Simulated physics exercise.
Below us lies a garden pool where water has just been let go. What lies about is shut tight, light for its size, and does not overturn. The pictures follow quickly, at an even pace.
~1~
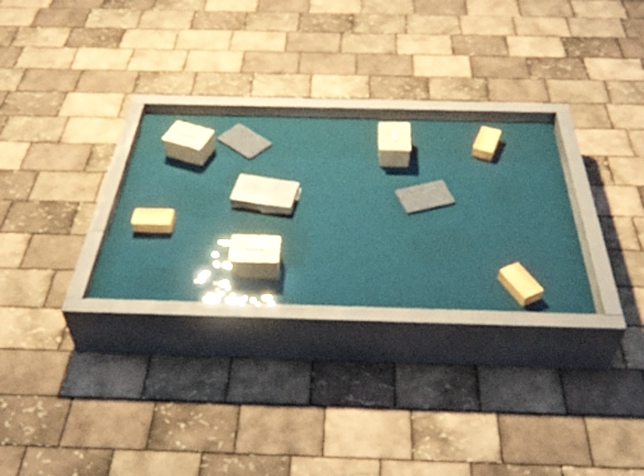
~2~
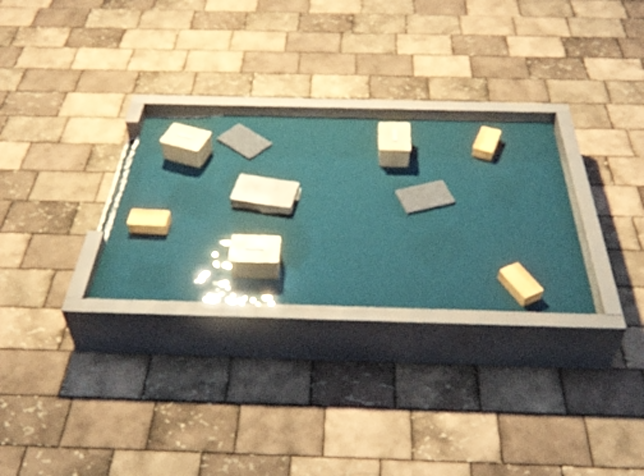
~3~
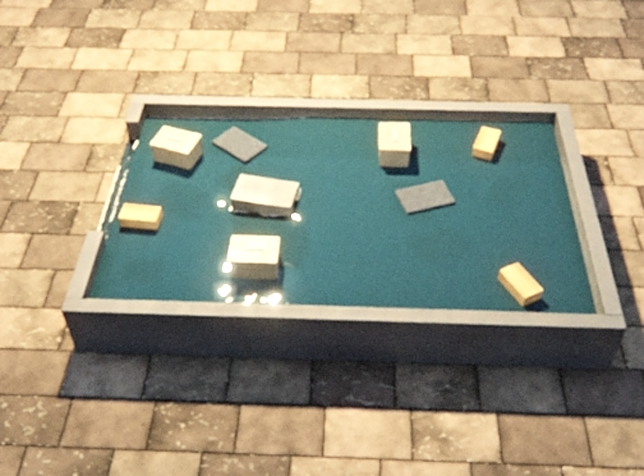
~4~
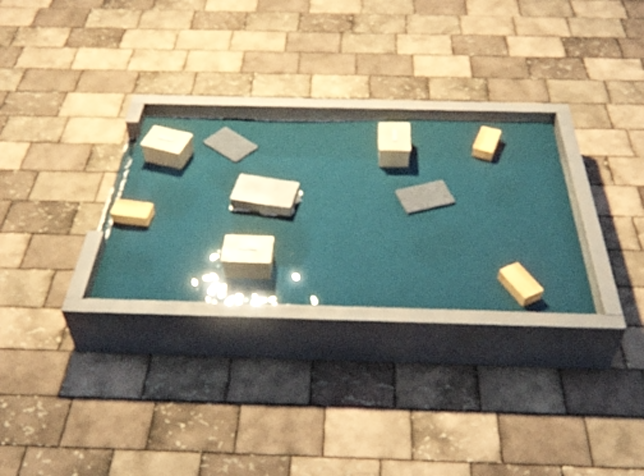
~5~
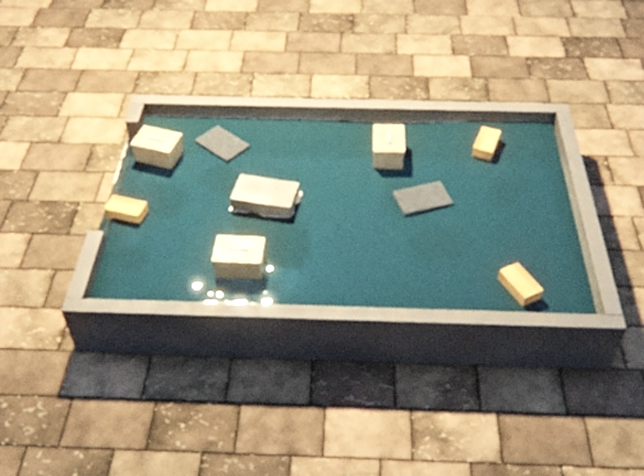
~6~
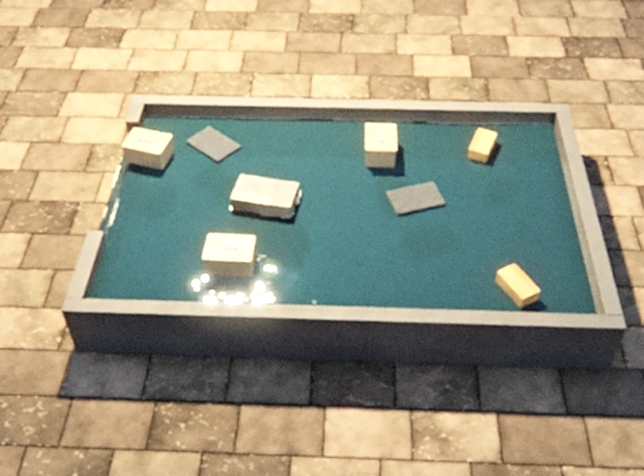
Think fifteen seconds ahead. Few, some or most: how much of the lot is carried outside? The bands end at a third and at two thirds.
That comes to from one to two thirds.
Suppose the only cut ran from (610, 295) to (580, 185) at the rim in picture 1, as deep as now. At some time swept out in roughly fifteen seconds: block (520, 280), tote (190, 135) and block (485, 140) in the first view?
In that order: Washed out, inside, still in.
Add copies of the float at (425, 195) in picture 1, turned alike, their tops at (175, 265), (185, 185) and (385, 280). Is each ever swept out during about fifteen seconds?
In that order: Carried outside, carried outside, kept in.
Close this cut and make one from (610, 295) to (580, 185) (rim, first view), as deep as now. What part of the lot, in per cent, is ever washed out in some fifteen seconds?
Close to 20 %.
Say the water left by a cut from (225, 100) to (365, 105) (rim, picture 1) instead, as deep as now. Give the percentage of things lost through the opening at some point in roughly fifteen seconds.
I make it 40 per cent.
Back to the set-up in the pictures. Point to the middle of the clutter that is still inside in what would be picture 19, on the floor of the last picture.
At about (363, 229).
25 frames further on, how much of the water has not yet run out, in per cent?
I make it 70 per cent.
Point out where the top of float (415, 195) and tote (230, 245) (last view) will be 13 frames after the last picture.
Around (377, 198) and (158, 229).
A moment on, 2 of 8 are out; 6 afloat.
Next, 3 of 8 are out; 5 afloat.
Later, 4 of 8 are out; 4 afloat.
In the end, 4 of 8 are out; 4 afloat.
